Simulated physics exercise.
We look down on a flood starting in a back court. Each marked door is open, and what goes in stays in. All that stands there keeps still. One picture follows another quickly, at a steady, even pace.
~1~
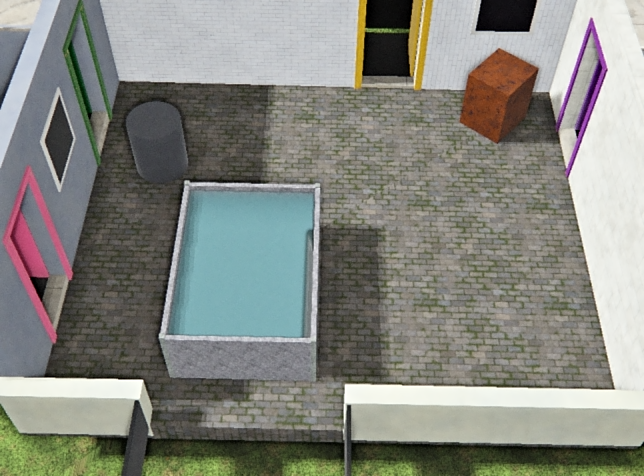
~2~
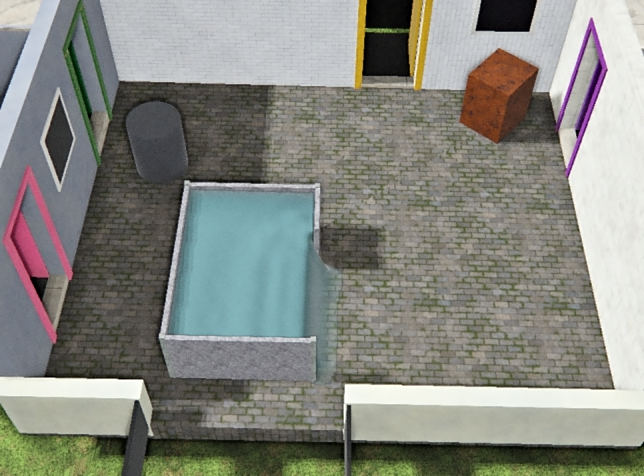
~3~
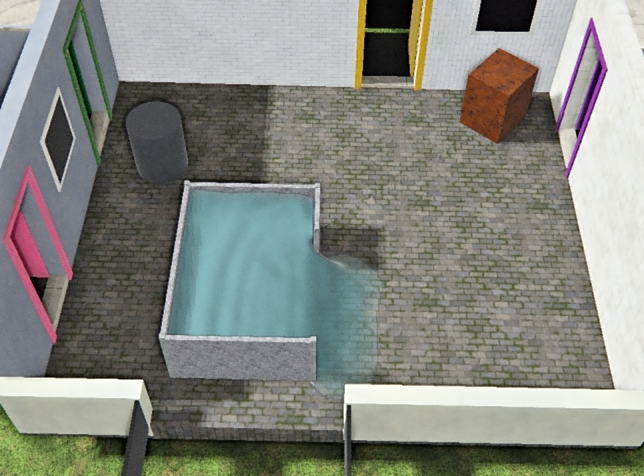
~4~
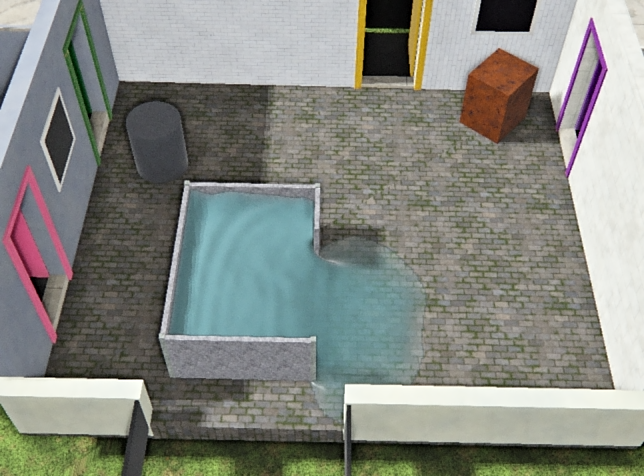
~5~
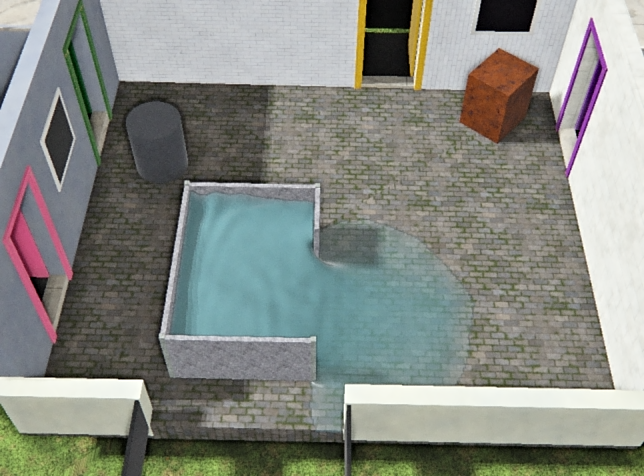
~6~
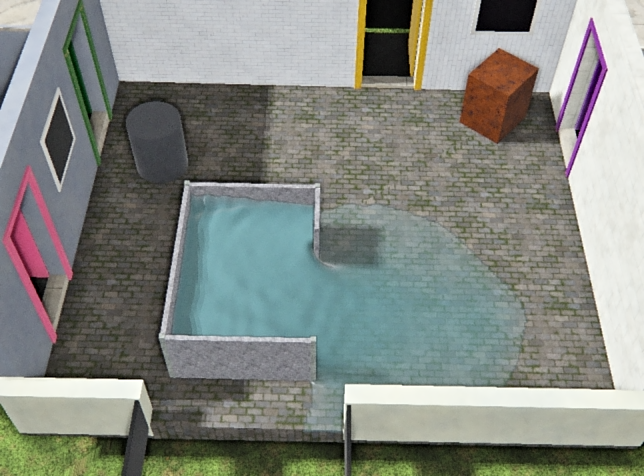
Water pours from the right side of an open tank and spreads rightward across the paved court.
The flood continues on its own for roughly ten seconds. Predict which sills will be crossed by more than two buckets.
The purple door will be; the yellow door will be; the green door will not be; the pink door will not be.
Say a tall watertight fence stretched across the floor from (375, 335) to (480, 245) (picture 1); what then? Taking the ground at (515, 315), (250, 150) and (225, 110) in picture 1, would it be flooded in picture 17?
Taking the points in turn, they are inundated, high and dry and high and dry.
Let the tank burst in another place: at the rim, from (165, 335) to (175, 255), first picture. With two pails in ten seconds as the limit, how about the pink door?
The pink door ends up above.
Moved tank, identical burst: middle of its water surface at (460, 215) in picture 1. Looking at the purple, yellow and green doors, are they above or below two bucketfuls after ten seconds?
I reckon the purple door surpasses the threshold, the yellow door doesn't reach the threshold and the green door doesn't reach the threshold.
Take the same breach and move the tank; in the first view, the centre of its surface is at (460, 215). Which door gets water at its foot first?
Leading the way is the door marked purple.
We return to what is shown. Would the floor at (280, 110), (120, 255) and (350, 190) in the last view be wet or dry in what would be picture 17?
The three points read clear, clear and clear.
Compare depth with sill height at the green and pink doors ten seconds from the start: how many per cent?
I'd say around 50 and 40 in a hundred.
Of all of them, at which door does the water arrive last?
The door marked pink.
A moment on, water covers 35 % of the floor; the purple door not reached, the yellow door not reached, the green door not reached, the pink door not reached.
Next, water covers 35 % of the floor; the purple door wet at the sill, nothing in, the yellow door not reached, the green door not reached, the pink door not reached.
Then, water covers 40 % of the floor; the purple door under two buckets in, the yellow door not reached, the green door not reached, the pink door not reached.
Later, water covers 70 % of the floor; the purple door far over two buckets in, the yellow door far over two buckets in, the green door not reached, the pink door not reached.
In the end, water covers 100 % of the floor; the purple door far over two buckets in, the yellow door far over two buckets in, the green door wet at the sill, nothing in, the pink door wet at the sill, nothing in.
